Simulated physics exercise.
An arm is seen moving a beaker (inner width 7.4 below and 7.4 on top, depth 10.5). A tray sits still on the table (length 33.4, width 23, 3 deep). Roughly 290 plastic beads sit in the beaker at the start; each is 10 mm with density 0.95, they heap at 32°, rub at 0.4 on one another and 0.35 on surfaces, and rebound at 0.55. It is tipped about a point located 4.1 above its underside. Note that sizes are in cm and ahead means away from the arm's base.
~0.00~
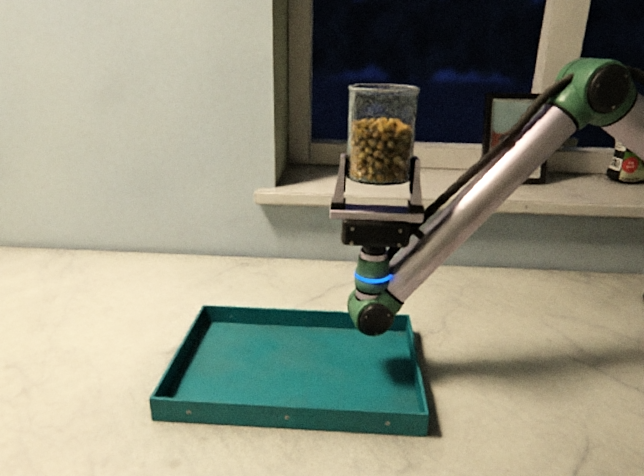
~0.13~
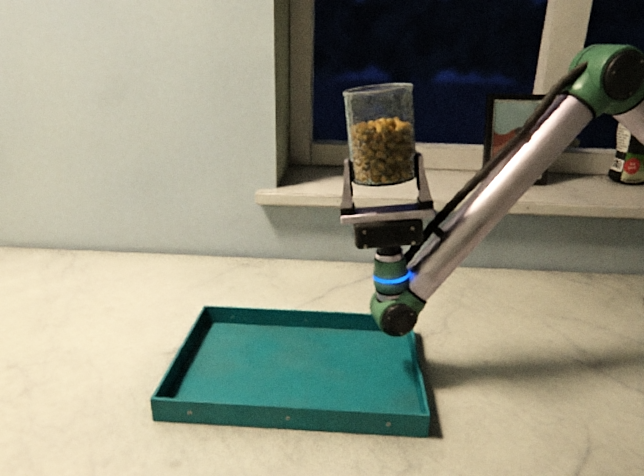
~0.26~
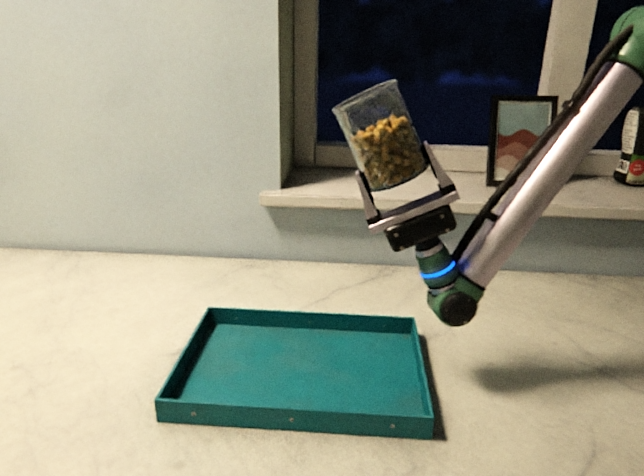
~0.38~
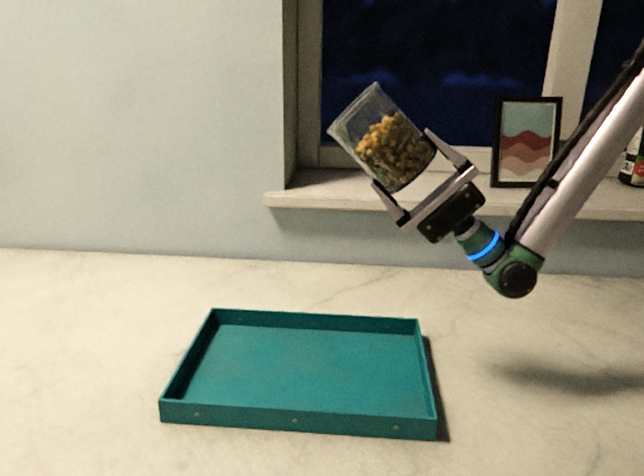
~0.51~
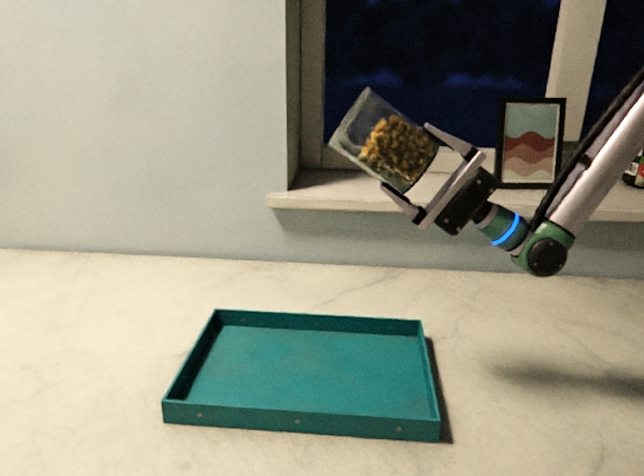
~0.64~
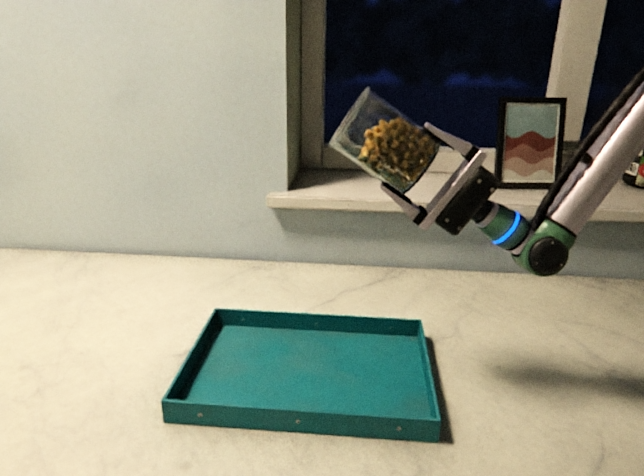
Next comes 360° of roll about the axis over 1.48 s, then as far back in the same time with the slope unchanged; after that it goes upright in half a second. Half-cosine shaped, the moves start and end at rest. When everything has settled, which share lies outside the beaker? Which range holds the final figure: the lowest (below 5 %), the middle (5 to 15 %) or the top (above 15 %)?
It sits in the lowest range, below 5 %.
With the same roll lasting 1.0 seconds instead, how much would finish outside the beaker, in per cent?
It would come to close to 0 per cent.
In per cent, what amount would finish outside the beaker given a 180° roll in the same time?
Then about 0 per cent.
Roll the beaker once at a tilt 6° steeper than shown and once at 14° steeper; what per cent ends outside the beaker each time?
The first try gives around 0 percent, the second around 15 percent.
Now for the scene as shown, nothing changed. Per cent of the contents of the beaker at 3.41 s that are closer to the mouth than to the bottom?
I reckon roughly 25 per cent.
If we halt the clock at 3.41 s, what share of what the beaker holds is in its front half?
That comes to around 45 per cent.
By 2.02 s, tipped 57°, highest piece 36 above the table; 291 in the beaker.
By 3.41 s, tipped 57°, highest piece 36 above the table; 291 in the beaker.
By 4.30 s, upright, highest piece 39 above the table; 291 in the beaker.
By 5.00 s, upright, highest piece 39 above the table; 291 in the beaker.
Final count, 291 in the beaker. That is 0 % outside the beaker.
